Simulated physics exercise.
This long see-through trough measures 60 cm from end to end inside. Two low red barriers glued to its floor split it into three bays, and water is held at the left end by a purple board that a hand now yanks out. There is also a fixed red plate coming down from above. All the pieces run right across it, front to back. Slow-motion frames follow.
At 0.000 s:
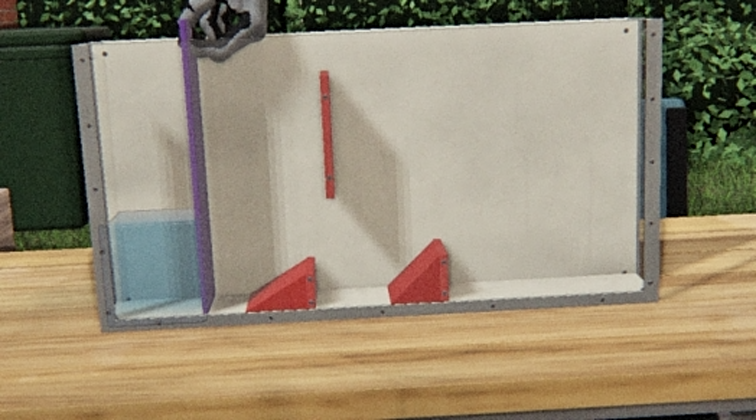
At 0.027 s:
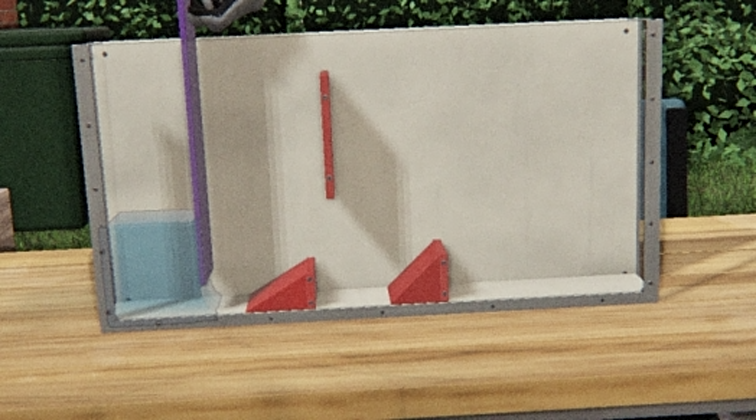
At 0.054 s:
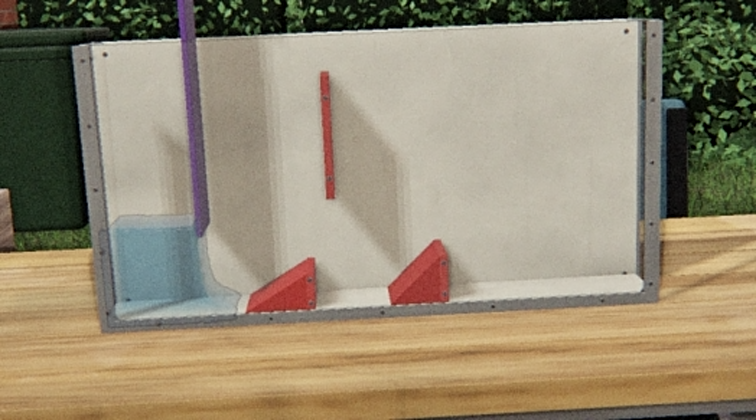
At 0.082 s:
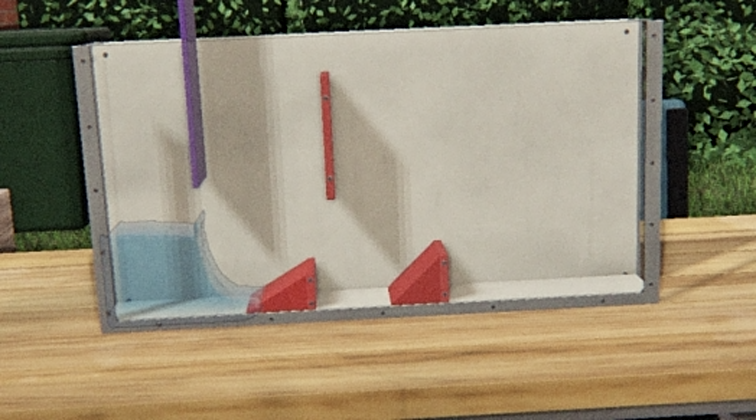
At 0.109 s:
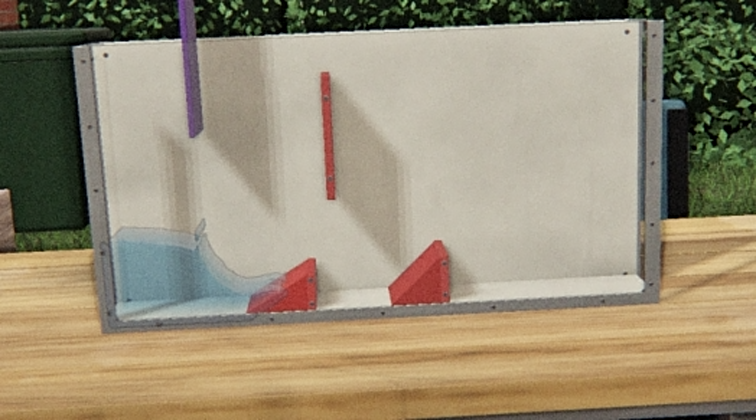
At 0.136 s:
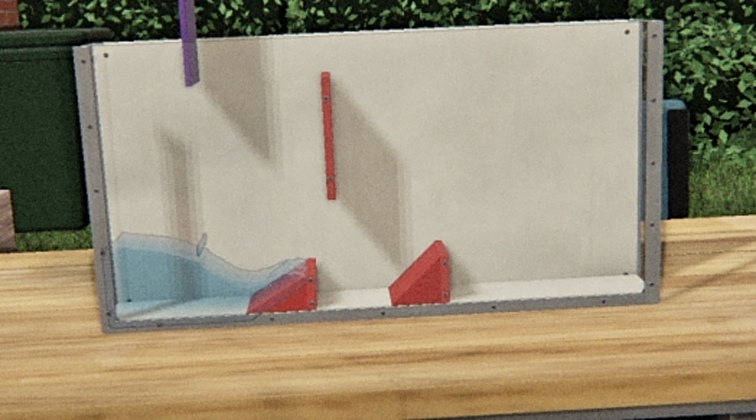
In the video, a gray hand pulls a purple board upward out of a clear-fronted tank, and the water behind it at the left slumps, spreads right along the floor, and runs up the first red ramp.
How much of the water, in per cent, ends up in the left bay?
The left bay gets about 56 per cent.
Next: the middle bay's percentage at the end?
Some 36 per cent.
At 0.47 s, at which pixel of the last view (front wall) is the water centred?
Near (289, 291).
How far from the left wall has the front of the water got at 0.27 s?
Roughly 34 cm out.
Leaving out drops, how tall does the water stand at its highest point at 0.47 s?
Roughly 5.5 cm up.
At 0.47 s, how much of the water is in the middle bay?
Near 32 in a hundred.
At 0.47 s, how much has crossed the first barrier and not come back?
Some 38 per cent.
After 0.27 s 20 per cent is beyond the first barrier and 0 beyond the second.
After 0.47 s 38 per cent is beyond the first barrier and 6 beyond the second.
After 0.84 s 41 per cent is beyond the first barrier and 7 beyond the second.
In the end the left bay holds 57, the middle 37 and the right 7 per cent.
